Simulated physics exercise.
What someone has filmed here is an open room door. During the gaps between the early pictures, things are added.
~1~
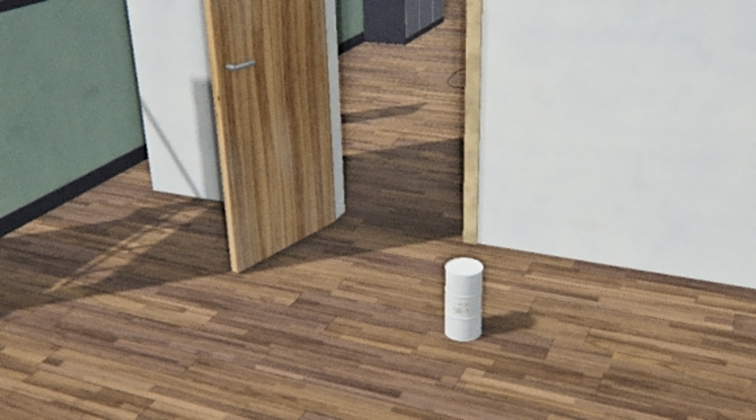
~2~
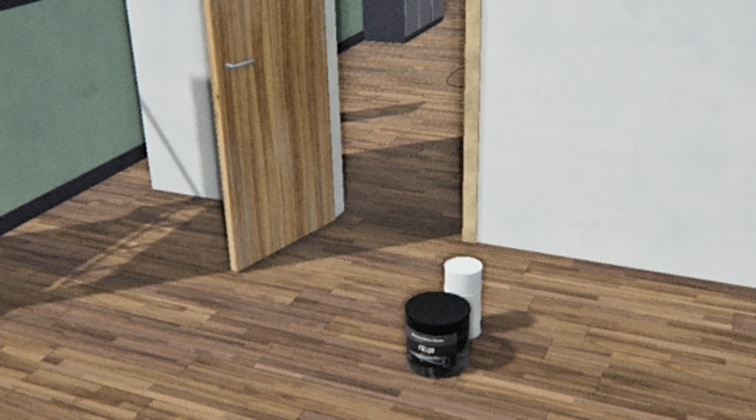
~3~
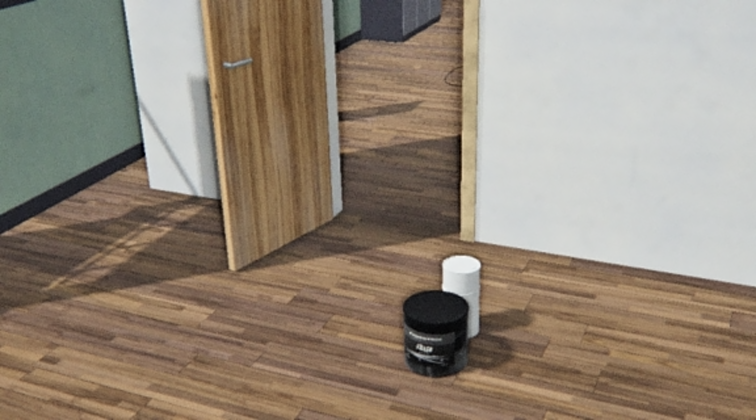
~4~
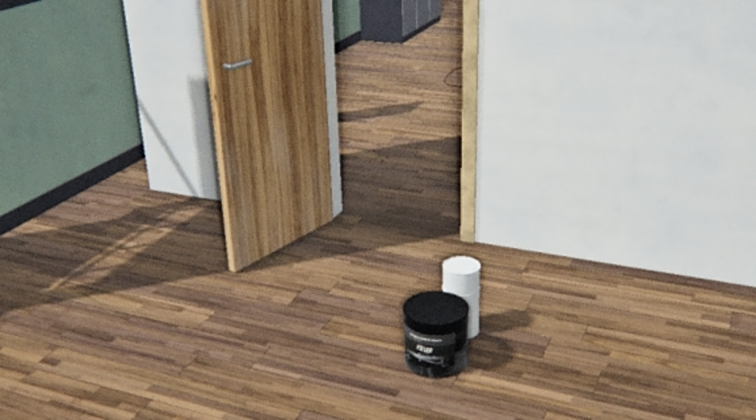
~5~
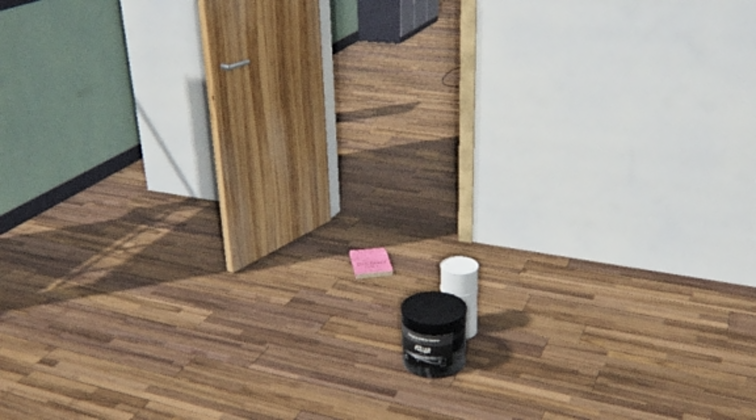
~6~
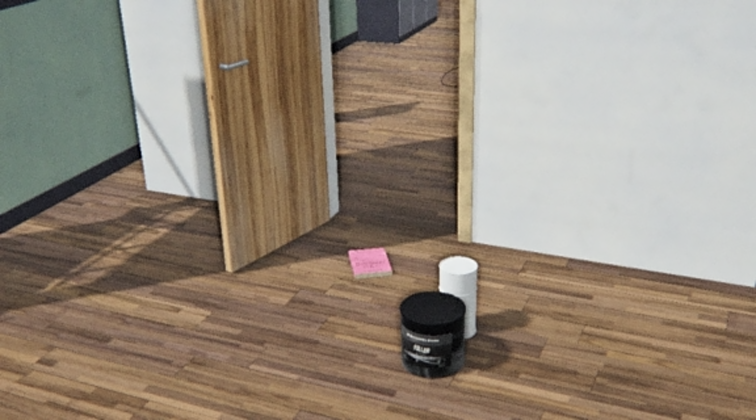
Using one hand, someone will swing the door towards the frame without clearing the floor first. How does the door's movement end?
The door halts before the frame.
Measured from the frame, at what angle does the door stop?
Angle: About 15°.
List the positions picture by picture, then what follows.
The first frame shows door wide open and still; white canister (464, 300).
The second frame shows door wide open and still; white canister (463, 298); black pail (438, 335).
The third frame shows door wide open and still; white canister (461, 297); black pail (436, 334).
The fourth frame shows door wide open and still; white canister (461, 298); black pail (436, 334).
The fifth frame shows door wide open and still; white canister (459, 298); black pail (434, 335).
The sixth frame shows door wide open and still; pink book (370, 263); white canister (458, 298).
Then, 1.50 s after the last picture, door 52° open.
Then, 2.10 s after the last picture, door 30° open; pink book slid about its own width near (411, 251).
At rest, door 13° open; moved from the start, pink book; the other 2 in place. Seen from the same camera at the end, pink book near (431, 239).
